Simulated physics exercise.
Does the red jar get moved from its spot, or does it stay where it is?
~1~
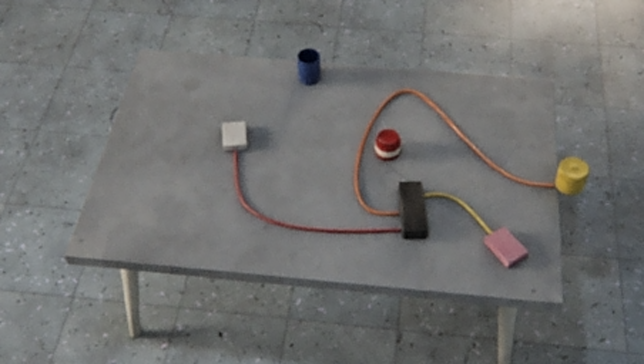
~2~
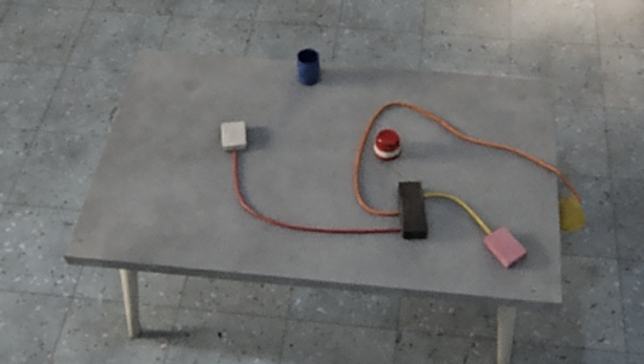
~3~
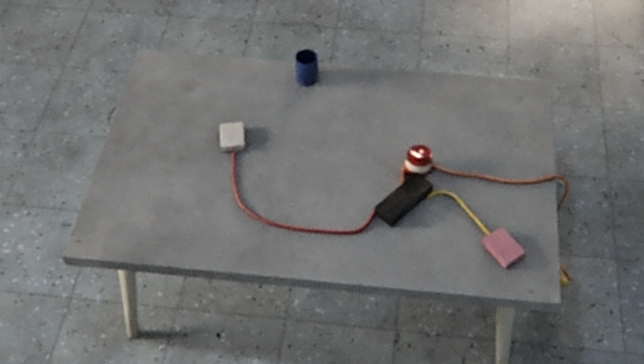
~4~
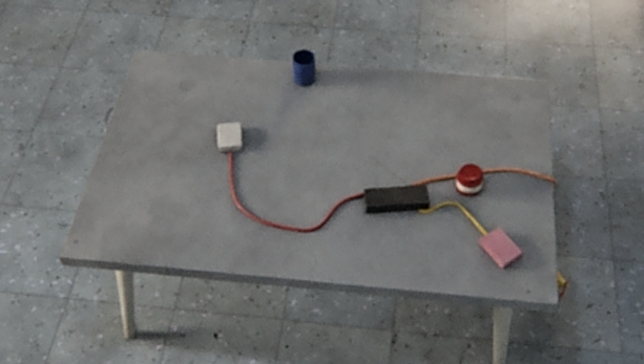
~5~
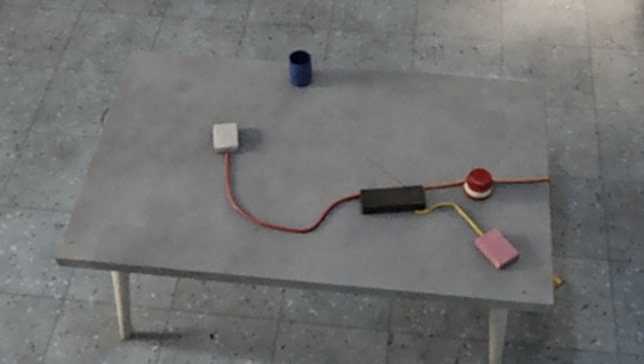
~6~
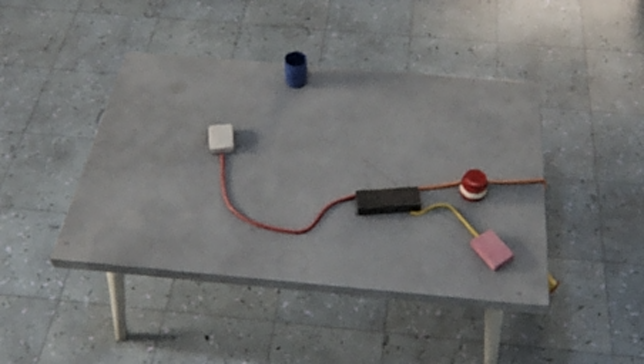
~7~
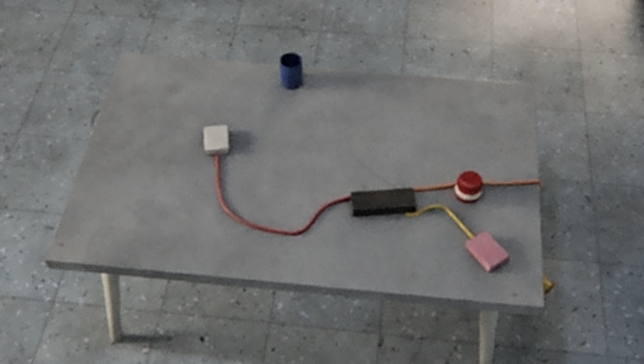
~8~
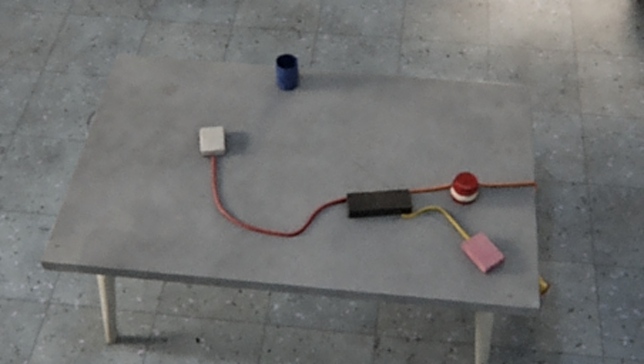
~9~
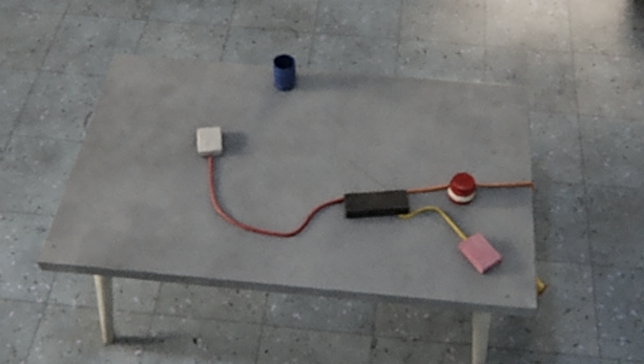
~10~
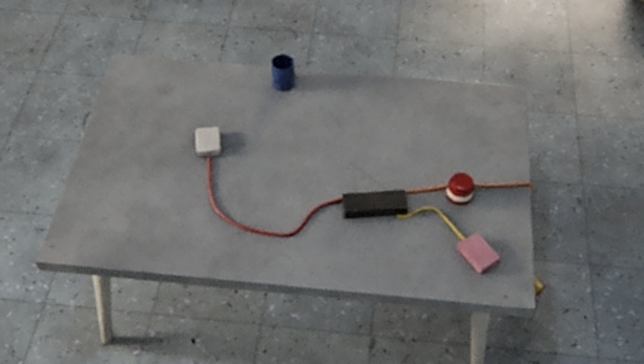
The red jar gets moved. The orange cable pushes it to the right, and it comes to rest still upright on the table.
